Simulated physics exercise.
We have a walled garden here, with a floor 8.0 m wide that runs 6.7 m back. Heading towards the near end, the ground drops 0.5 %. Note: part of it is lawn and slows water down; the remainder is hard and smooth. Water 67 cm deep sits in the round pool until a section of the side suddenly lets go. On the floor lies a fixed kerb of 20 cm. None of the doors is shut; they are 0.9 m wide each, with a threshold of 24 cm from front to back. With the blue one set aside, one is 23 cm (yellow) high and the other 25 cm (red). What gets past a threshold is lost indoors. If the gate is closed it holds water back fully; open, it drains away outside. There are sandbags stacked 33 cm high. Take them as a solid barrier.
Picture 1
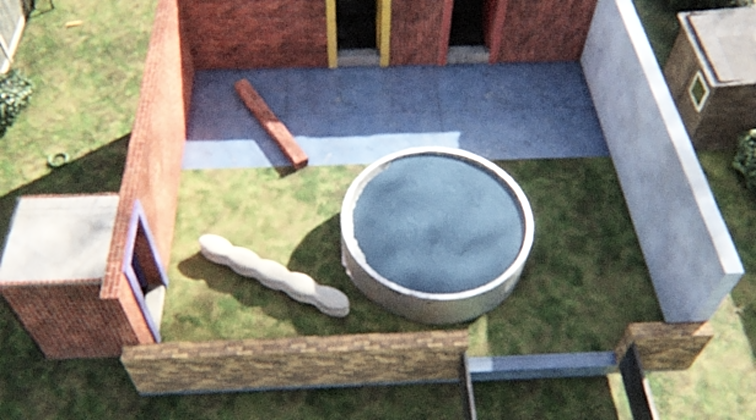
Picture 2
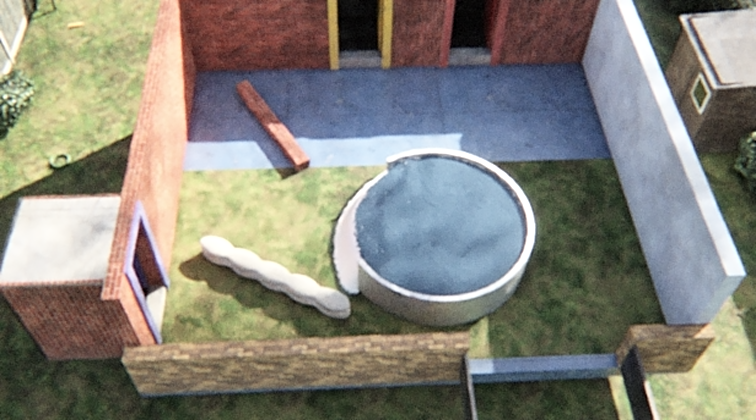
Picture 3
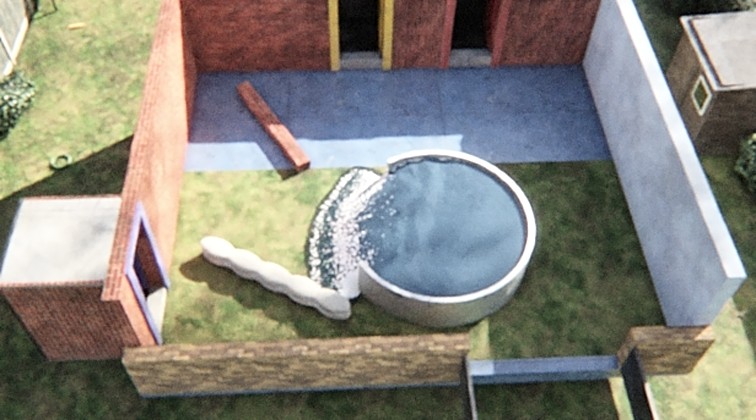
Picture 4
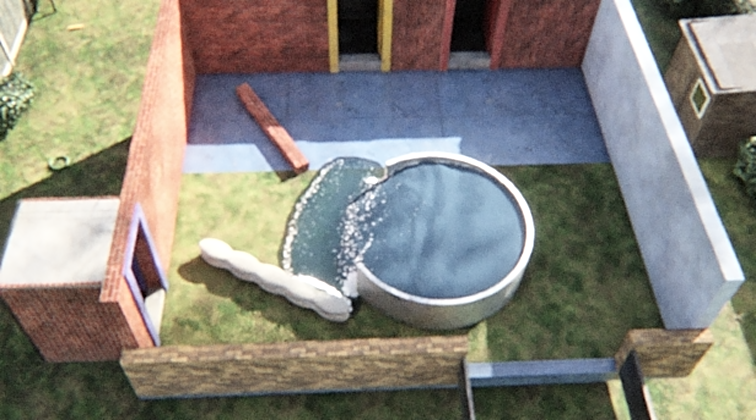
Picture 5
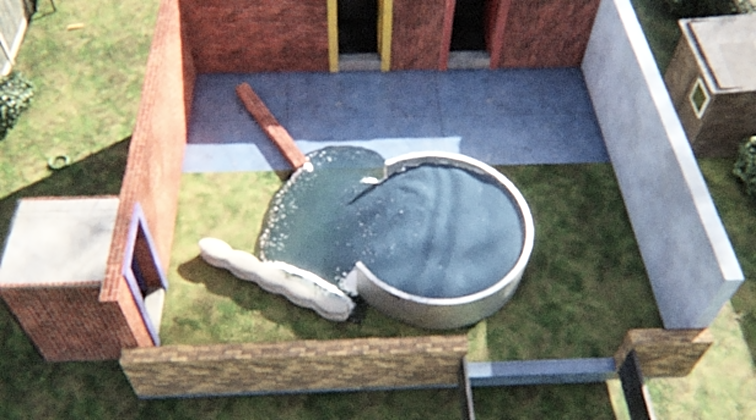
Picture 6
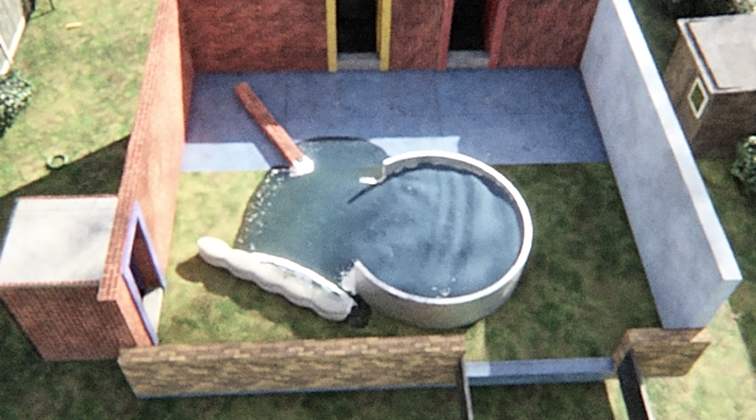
Water sits in a round, pale-rimmed pool in a walled garden seen from high above, then breaks out through the pool's left side in a white, foaming rush. Around it are red brick walls, yellow and red doorways, a blue-framed opening at left, a grey wall at right and patchy lawn. The dark sheet spreads left over the grass, meeting the white sandbags, the reddish beam and the paving edge, while the camera stays still.
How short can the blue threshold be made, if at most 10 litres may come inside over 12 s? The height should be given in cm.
Roughly 10 cm, no lower.
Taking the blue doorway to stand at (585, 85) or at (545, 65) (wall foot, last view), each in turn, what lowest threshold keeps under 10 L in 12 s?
In turn: About 13.5 cm, about 10.0 cm.
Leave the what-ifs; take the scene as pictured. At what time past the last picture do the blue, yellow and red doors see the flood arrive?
Blue: 1.6 s; yellow: 1.6 s; red: 3.6 s.
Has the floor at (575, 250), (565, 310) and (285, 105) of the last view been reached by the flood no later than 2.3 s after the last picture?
Point by point, the first is spared, the second spared and the third awash.
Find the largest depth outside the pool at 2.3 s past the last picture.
Max depth: About 50 cm.
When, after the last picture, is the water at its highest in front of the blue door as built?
That happens close to 9.0 s on the clock.
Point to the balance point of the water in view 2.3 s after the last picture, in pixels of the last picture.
Roughly (315, 204).
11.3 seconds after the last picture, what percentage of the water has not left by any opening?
What remains is some 98 per cent of the water.
Then, 0.7 s after the last picture water covers 25 % of the floor, deepest (35 cm) near (309, 287); it has not reached the blue door.
Then, 2.3 s after the last picture water covers 45 % of the floor, deepest (50 cm) near (194, 79); 8 cm at the blue door, 0 litres in over its 15 cm threshold.
Then, 11.3 s after the last picture water covers 95 % of the floor, deepest (14 cm) near (157, 341); 12 cm at the blue door, 0 litres in over its 15 cm threshold.
At the blue door as built, the water peaked near 14 cm, 9.1 s after the last picture.
Run again over the same 12 s with other heights there, 17 litres in over 9 cm, 1 litre over 12.5 cm. The limit of 10 litres is kept from about 10 cm up.
